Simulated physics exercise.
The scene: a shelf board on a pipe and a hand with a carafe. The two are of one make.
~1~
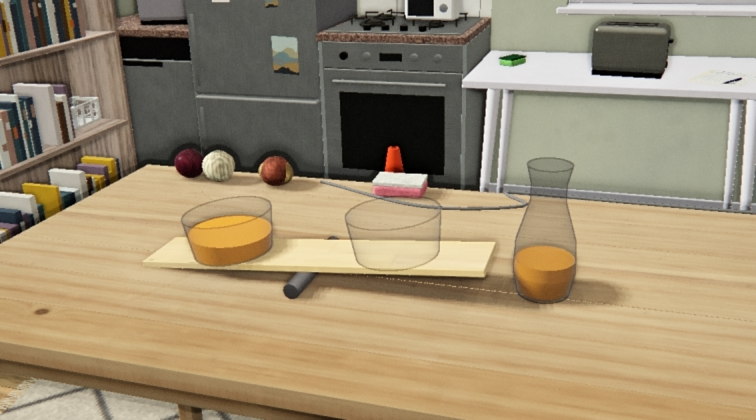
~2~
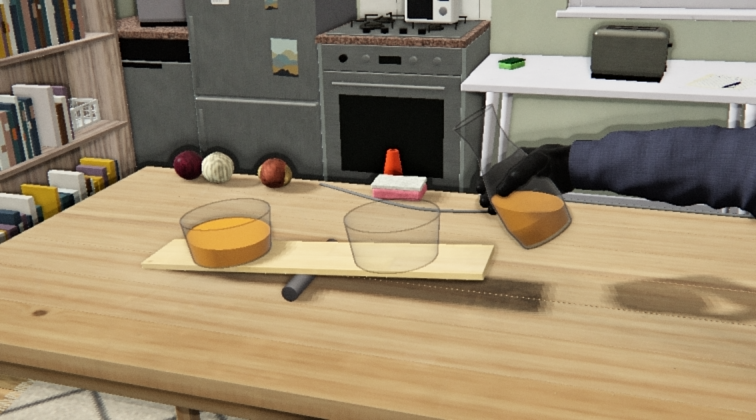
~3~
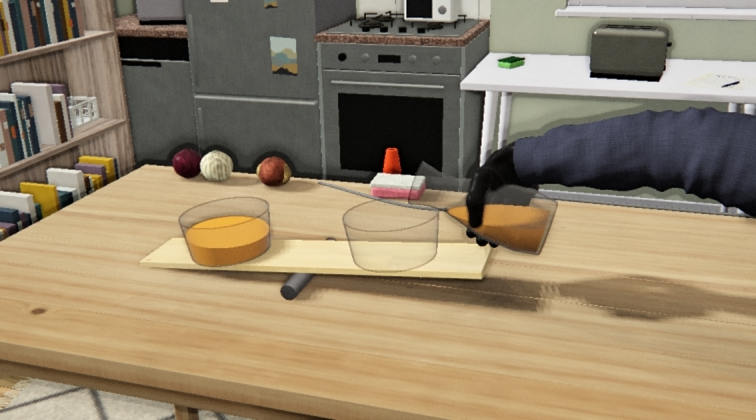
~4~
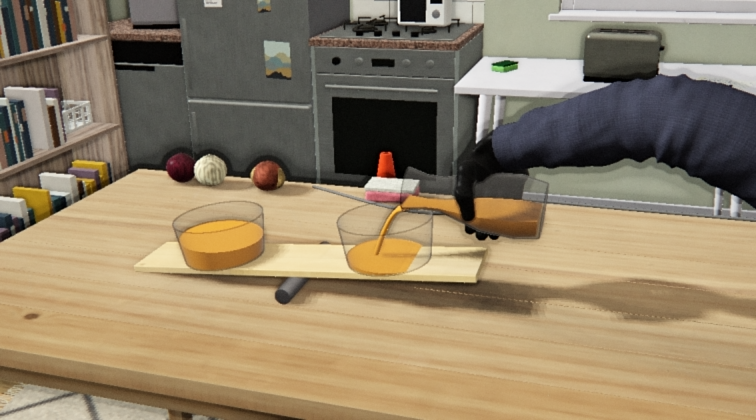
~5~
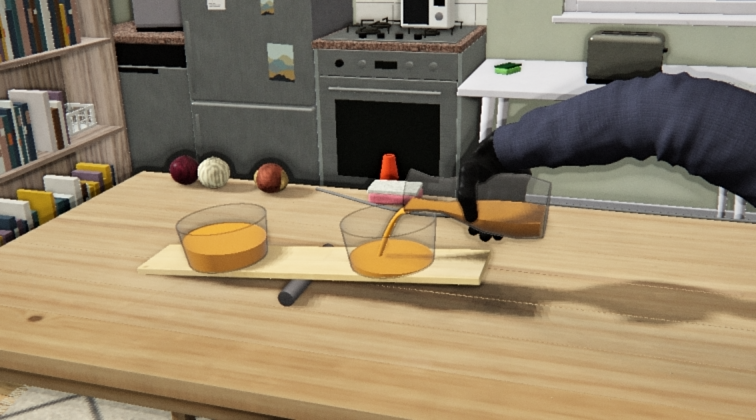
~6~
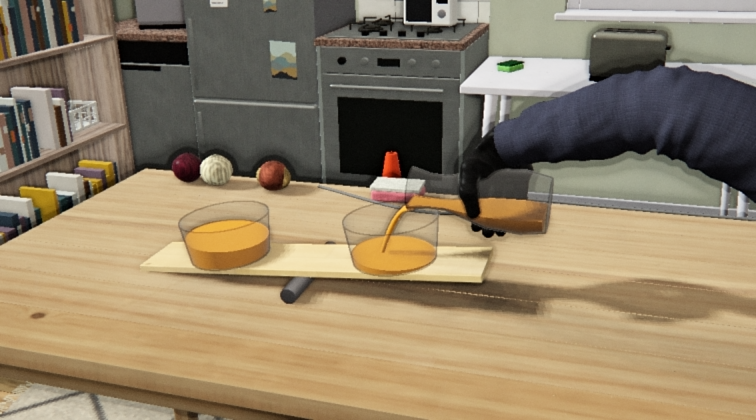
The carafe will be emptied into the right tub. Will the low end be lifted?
The shelf board stays as it is.
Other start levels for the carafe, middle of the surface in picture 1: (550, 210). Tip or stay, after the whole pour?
Verdict: Tips over.
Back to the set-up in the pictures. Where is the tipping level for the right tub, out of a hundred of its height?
Near 45 in a hundred.
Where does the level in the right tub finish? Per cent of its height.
Close to 30 %.
Shortly, the right tub is about a quarter full; the shelf board leans as before.
At the finish, the right tub is about a third full; the shelf board leans as before.
